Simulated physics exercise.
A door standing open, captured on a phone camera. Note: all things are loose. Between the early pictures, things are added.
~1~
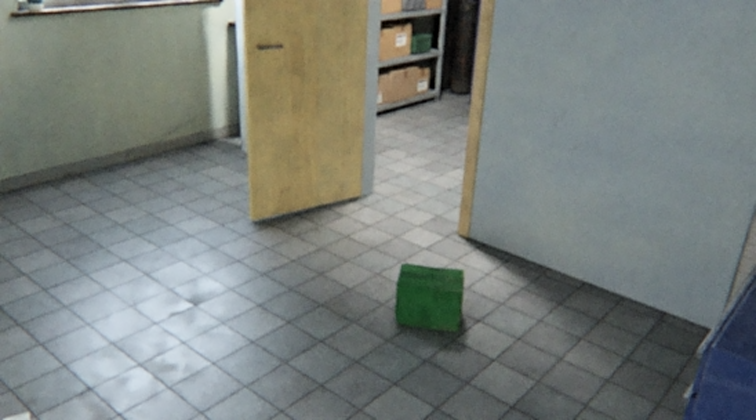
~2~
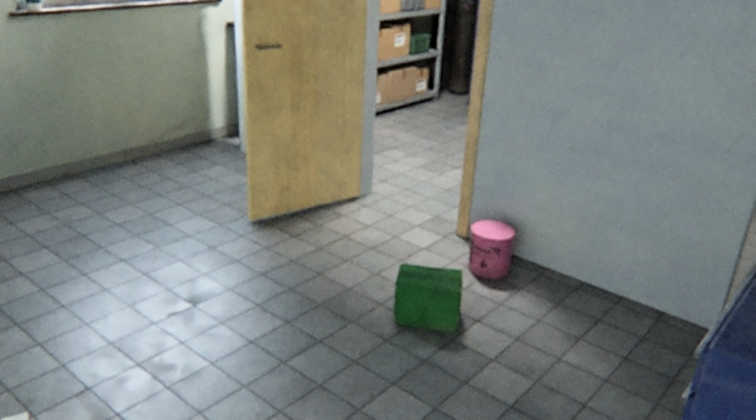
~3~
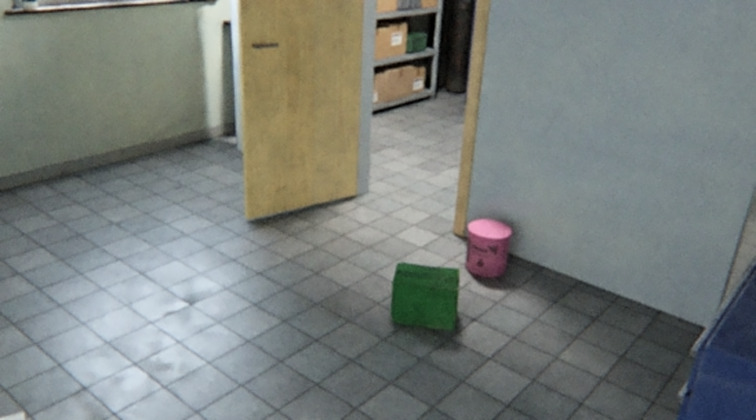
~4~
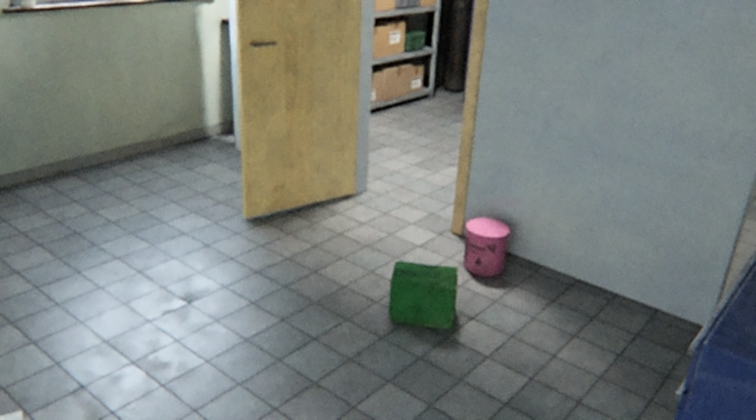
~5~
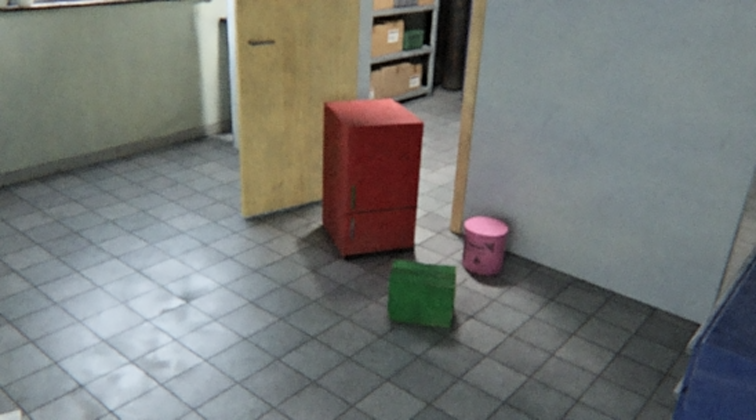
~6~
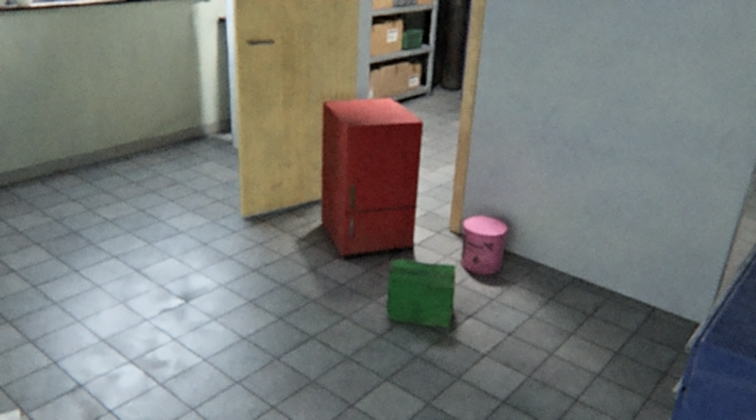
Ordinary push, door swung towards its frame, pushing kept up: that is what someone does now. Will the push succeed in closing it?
Most likely the door will get held up.
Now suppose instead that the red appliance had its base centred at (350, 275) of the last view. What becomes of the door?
Then it closes.
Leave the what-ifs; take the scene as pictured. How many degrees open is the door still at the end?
Open angle: About 70°.
Then, 0.60 s after the last picture, door 92° open.
Then, 0.90 s after the last picture, door 79° open.
At rest, door 70° open; all 3 in place. Seen from the same camera at the end, red appliance near (370, 177).
